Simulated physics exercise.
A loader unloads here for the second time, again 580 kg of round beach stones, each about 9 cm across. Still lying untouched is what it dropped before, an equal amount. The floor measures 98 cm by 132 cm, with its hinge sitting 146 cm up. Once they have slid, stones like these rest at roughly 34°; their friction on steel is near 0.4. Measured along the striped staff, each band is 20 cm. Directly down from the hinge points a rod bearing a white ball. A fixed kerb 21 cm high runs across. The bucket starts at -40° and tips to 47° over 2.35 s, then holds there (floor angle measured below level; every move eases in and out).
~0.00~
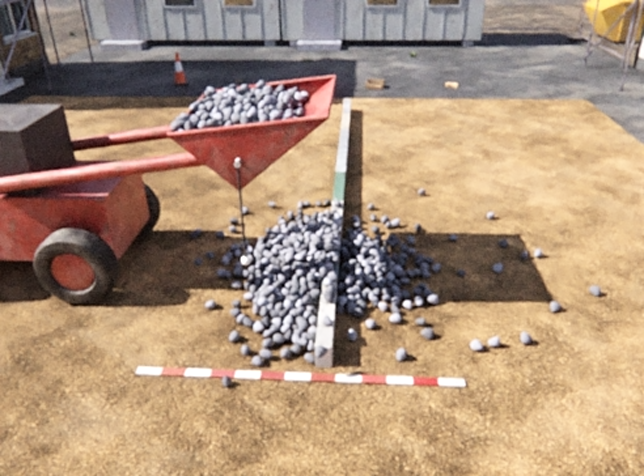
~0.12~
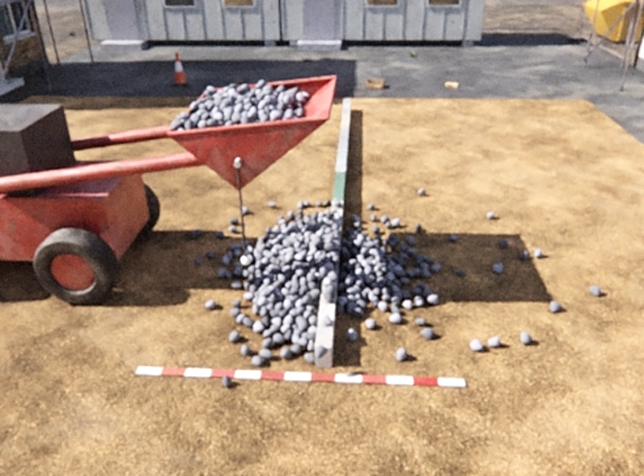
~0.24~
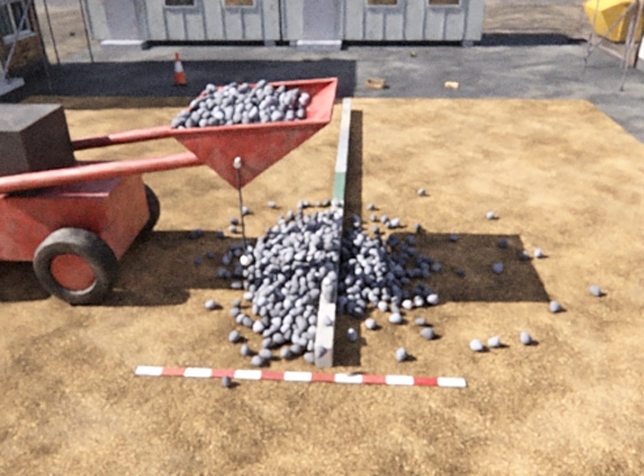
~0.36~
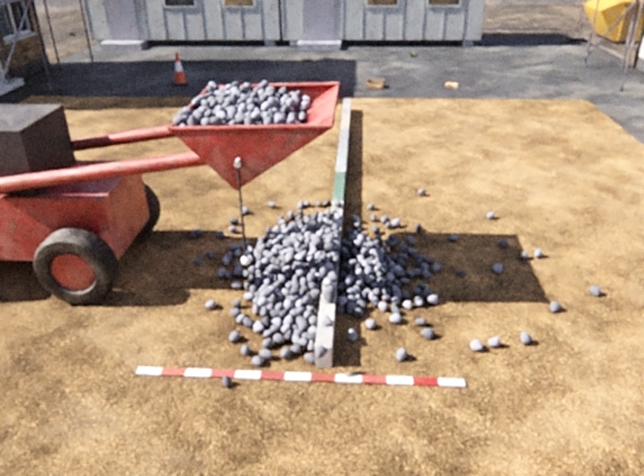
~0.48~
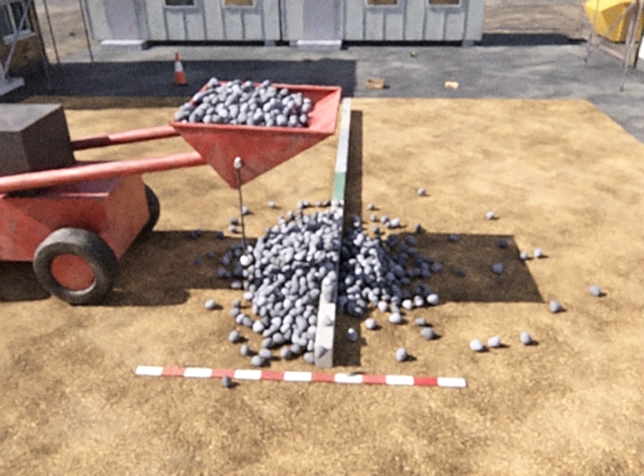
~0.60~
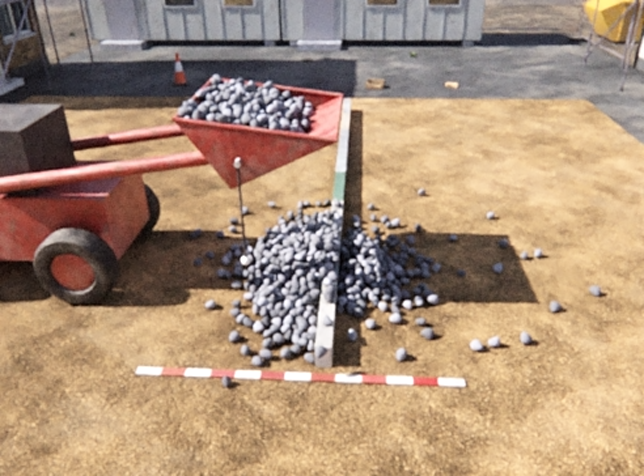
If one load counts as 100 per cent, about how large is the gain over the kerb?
Around 89 per cent.
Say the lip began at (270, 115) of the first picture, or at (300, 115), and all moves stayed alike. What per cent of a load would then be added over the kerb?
Near 25 in a hundred, then near 55 in a hundred.
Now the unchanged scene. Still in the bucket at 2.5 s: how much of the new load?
Around 0 per cent of the load is still inside.
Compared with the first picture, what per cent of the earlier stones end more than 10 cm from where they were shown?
About 20 per cent.
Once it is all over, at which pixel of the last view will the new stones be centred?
Their centre rests close to (380, 263).
After 1.8 s the floor is at 33°; in per cent of one load, 81 in the bucket, 83 on this side of the kerb, 37 over the kerb; the foremost stones are at (527, 268).
After 2.5 s the floor is at 47°; in per cent of one load, 1 in the bucket, 94 on this side of the kerb, 105 over the kerb; the foremost stones are at (527, 268).
After 2.8 s the floor is at 47°; in per cent of one load, 0 in the bucket, 84 on this side of the kerb, 116 over the kerb; the foremost stones are at (527, 267).
After 5.6 s the floor is at 47°; in per cent of one load, 0 in the bucket, 84 on this side of the kerb, 116 over the kerb; the foremost stones are at (525, 257). Net gain over the kerb, 89.
